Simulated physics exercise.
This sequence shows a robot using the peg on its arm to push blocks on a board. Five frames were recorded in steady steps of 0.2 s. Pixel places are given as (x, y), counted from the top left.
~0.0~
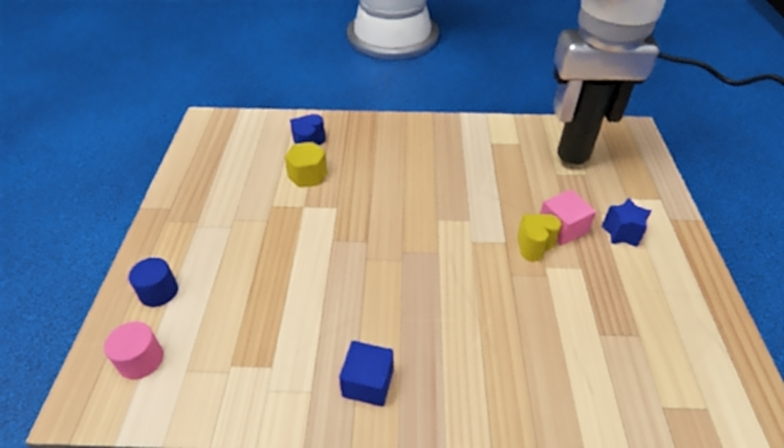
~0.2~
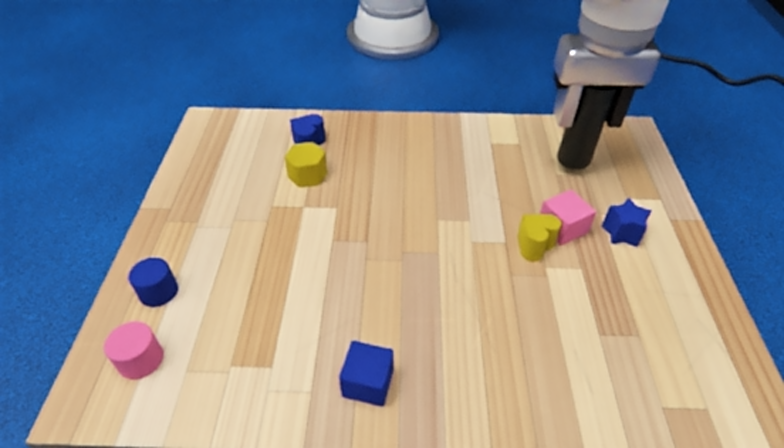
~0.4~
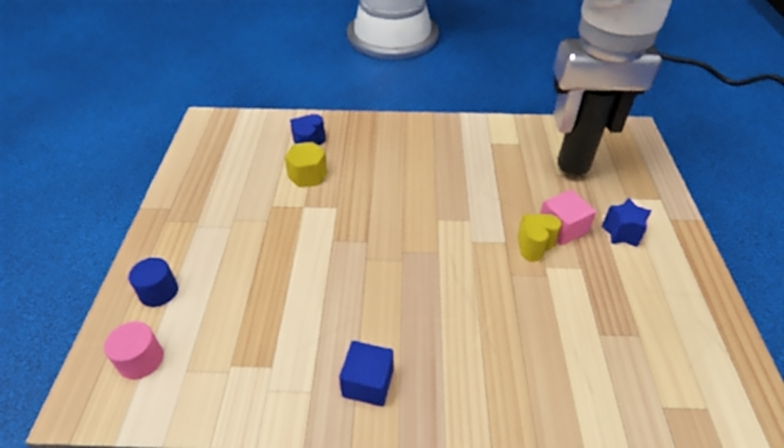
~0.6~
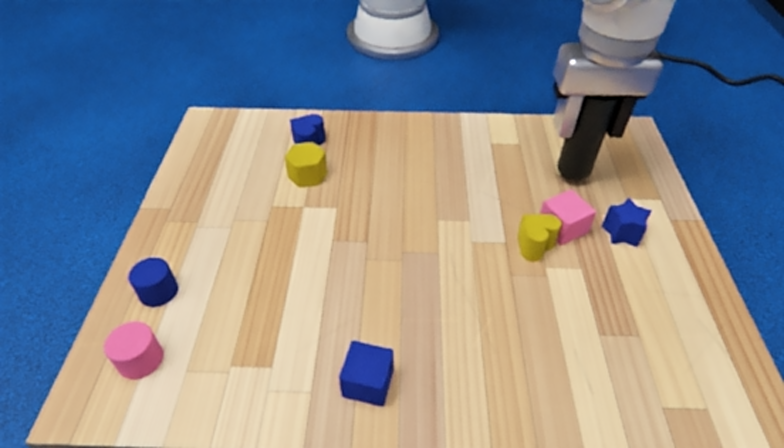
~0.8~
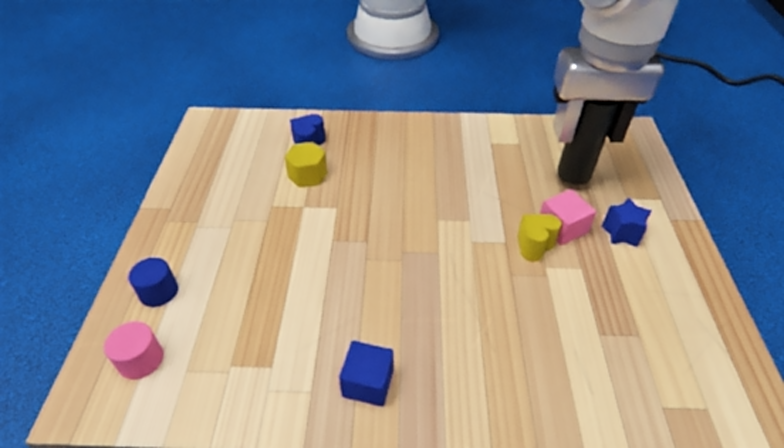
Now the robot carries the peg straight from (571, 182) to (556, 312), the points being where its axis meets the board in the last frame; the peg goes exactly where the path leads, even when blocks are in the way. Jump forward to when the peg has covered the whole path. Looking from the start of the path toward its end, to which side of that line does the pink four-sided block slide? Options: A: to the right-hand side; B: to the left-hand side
The answer is B.
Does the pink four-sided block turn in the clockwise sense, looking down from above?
Going by the path, no.
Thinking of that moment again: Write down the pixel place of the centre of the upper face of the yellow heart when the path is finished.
My prediction: (528, 242).
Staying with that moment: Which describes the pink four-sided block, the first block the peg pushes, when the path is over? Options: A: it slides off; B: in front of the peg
That would be B.
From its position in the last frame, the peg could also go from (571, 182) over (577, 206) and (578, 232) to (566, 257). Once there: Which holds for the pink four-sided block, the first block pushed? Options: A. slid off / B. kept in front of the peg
Answer: B.
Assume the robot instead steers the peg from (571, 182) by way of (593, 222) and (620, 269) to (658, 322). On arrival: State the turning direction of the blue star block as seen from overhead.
Viewed from above, counterclockwise.
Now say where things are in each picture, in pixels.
The first picture shows peg tip at (574, 154); block tops, yellow heart at (541, 224); pink four-sided block at (570, 206); blue star block at (632, 212).
The second picture shows peg at (574, 159); blocks unchanged.
The third picture shows peg at (574, 164); blocks unchanged.
The fourth picture shows peg at (574, 169); blocks unchanged.
The fifth picture shows peg at (574, 174); yellow heart at (541, 224); pink four-sided block at (570, 206); blue star block at (632, 212).
On the path given first. One third of the way, peg at (570, 212); yellow heart at (534, 235), turned 55° clockwise; pink four-sided block at (573, 229), turned 15° anticlockwise.
Two thirds of the way, peg at (566, 255); yellow heart at (529, 242), turned 85° clockwise; pink four-sided block at (578, 274), turned 55° anticlockwise.
At the end, peg at (559, 305); yellow heart at (528, 242), turned 90° clockwise; pink four-sided block at (588, 329), turned 85° anticlockwise; blue star block in place.
